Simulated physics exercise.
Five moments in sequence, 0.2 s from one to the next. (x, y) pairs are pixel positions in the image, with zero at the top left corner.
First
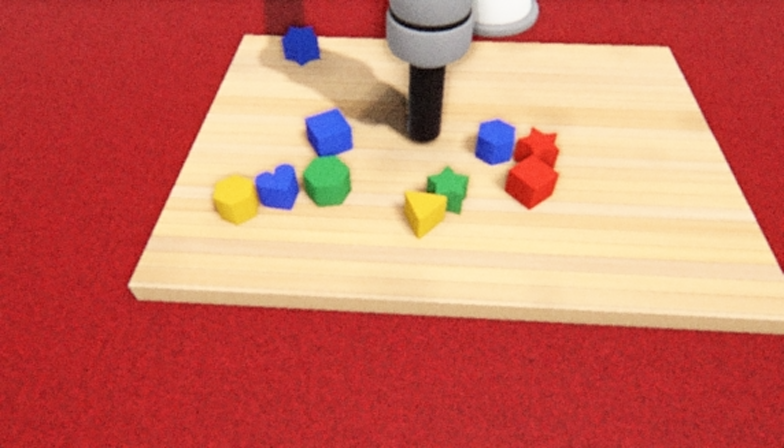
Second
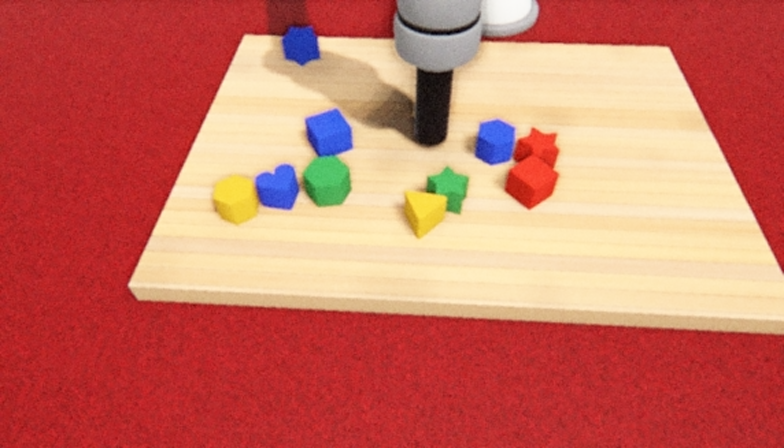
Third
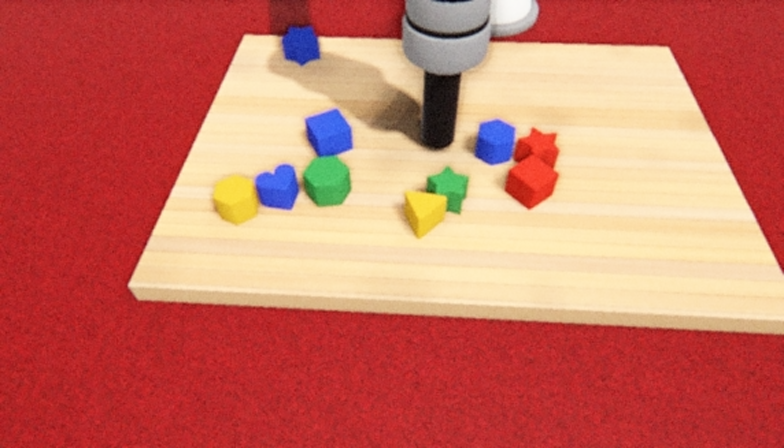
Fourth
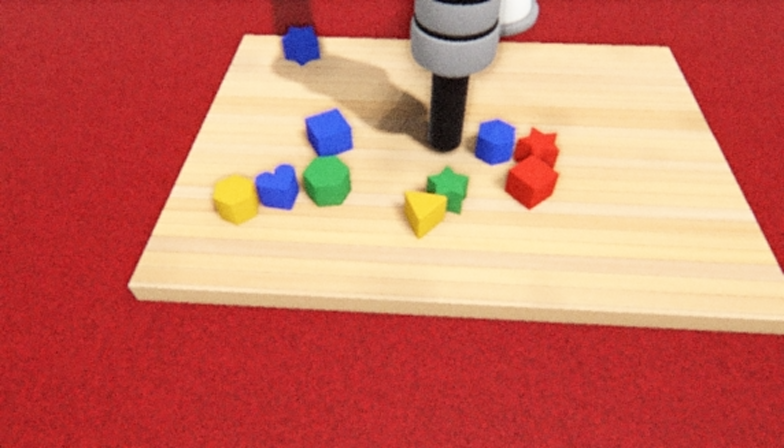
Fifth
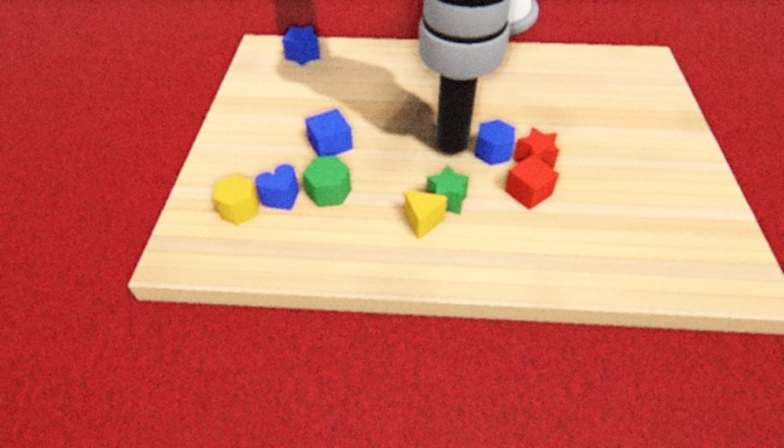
A black rod on a gray mount slides a short way right and slightly toward the viewer across a wooden board, nearing a blue block beside two red pieces, while the colored blocks around it all stay still.
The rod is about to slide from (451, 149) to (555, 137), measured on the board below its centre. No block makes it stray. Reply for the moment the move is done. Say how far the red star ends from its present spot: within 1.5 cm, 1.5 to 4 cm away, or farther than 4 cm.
Ends over 4 cm away.
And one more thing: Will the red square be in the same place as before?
Yes, that is what happens.
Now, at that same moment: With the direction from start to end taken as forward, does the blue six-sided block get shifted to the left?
No, I don't think so.
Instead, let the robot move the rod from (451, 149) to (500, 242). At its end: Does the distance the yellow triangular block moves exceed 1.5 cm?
No - that is not the case.
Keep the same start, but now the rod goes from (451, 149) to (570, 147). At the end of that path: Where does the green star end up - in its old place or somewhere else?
Left in place.
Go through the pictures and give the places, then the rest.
The first frame shows tip of the rod (424, 131), middles of tops, blue six-sided block (497, 131), red square (534, 171), red star (541, 140).
The second frame shows rod (431, 135), nothing pushed.
The third frame shows rod (438, 138), nothing pushed.
The fourth frame shows rod (445, 140), nothing pushed.
The fifth frame shows rod (452, 142), blue six-sided block (497, 131), red square (534, 171), red star (541, 140).
What follows on the original path. One third of the way, rod (488, 139); blue six-sided block (524, 136), turned 30° clockwise; red star (559, 144), turned 15° anticlockwise.
Two thirds of the way, rod (523, 135); blue six-sided block (548, 140), turned 55° clockwise; red star (581, 152), turned 15° anticlockwise.
At the end, rod (557, 131); blue six-sided block (552, 142), turned 65° clockwise; red square unmoved; red star (586, 155).
